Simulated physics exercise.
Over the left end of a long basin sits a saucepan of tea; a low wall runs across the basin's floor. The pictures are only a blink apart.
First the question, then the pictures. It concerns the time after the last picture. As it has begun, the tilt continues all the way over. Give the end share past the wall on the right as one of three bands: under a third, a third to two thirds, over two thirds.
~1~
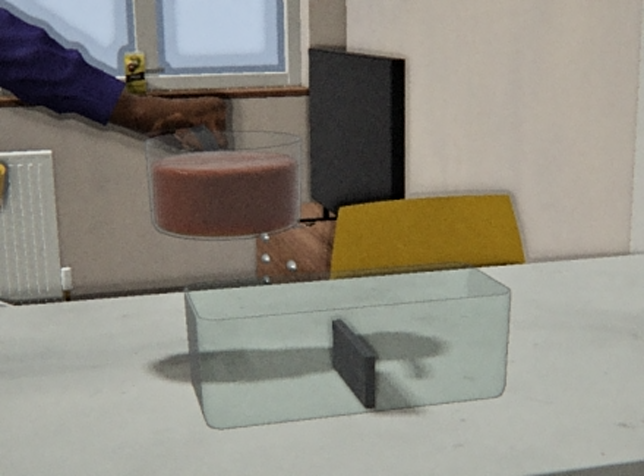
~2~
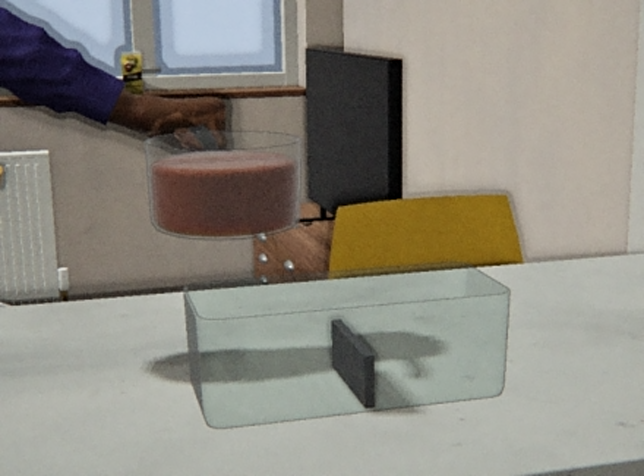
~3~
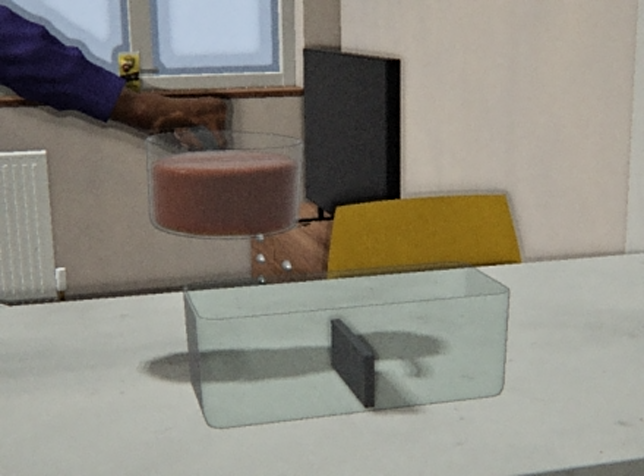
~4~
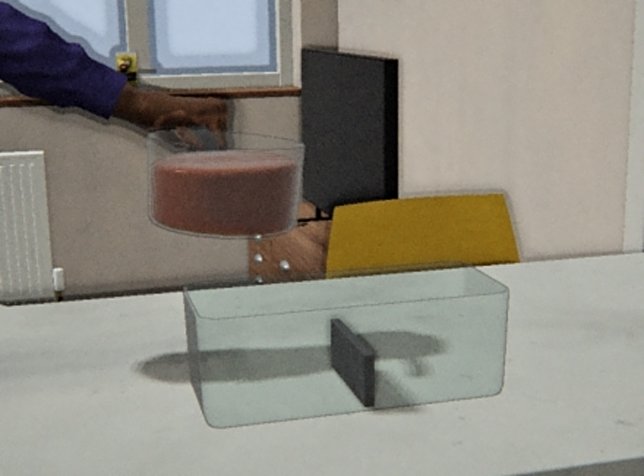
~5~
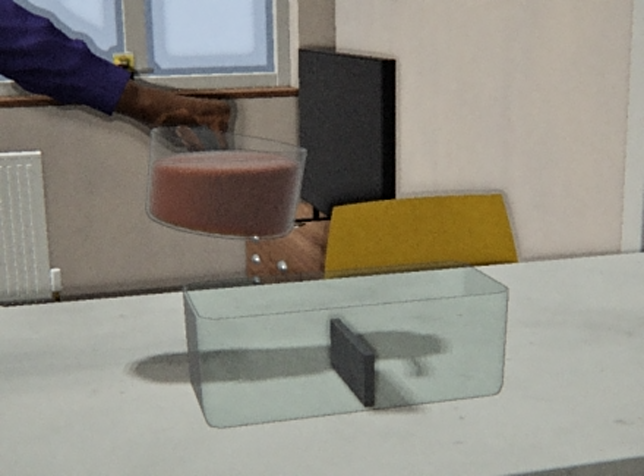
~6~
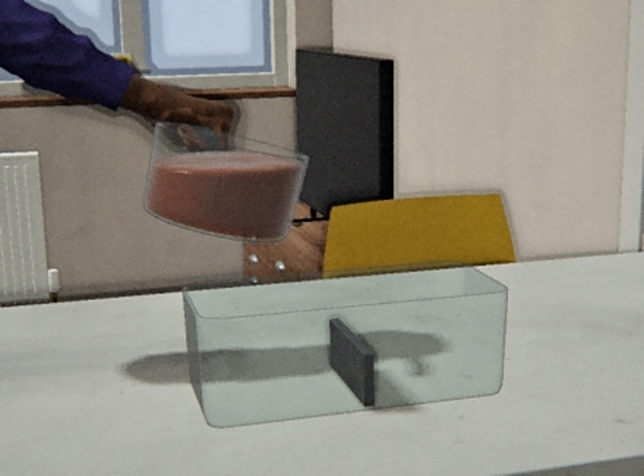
I reckon what ends right of the wall lands in the middle band of a third to two thirds.
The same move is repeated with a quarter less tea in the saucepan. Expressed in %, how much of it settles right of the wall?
Close to 40 per cent.
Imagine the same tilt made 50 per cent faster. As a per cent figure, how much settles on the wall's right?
About 40 %.
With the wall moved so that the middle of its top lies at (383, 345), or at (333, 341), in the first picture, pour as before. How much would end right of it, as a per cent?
Note: Roughly 20 % in case one, 70 % in case two.
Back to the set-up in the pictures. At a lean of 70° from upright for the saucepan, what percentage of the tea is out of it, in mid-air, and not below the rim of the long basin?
Around 30 in a hundred.
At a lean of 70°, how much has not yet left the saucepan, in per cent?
Around 60 percent remains.
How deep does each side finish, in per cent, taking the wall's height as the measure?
It settles around 40 on the left side and around 50 on the right side.
A moment on, the tilt is 70° and 58 per cent is still to pour, 2 is left of the wall and 12 right of it.
Next, the tilt is 104° and 11 per cent is still to pour, 28 is left of the wall and 54 right of it.
Then the tilt is 110° and 0 per cent is still to pour, 44 is left of the wall and 54 right of it.
Later the tilt is 110° and 0 per cent is still to pour, 45 is left of the wall and 54 right of it.
In the end 45 per cent lies left of the wall, 54 right of it and 1 outside.
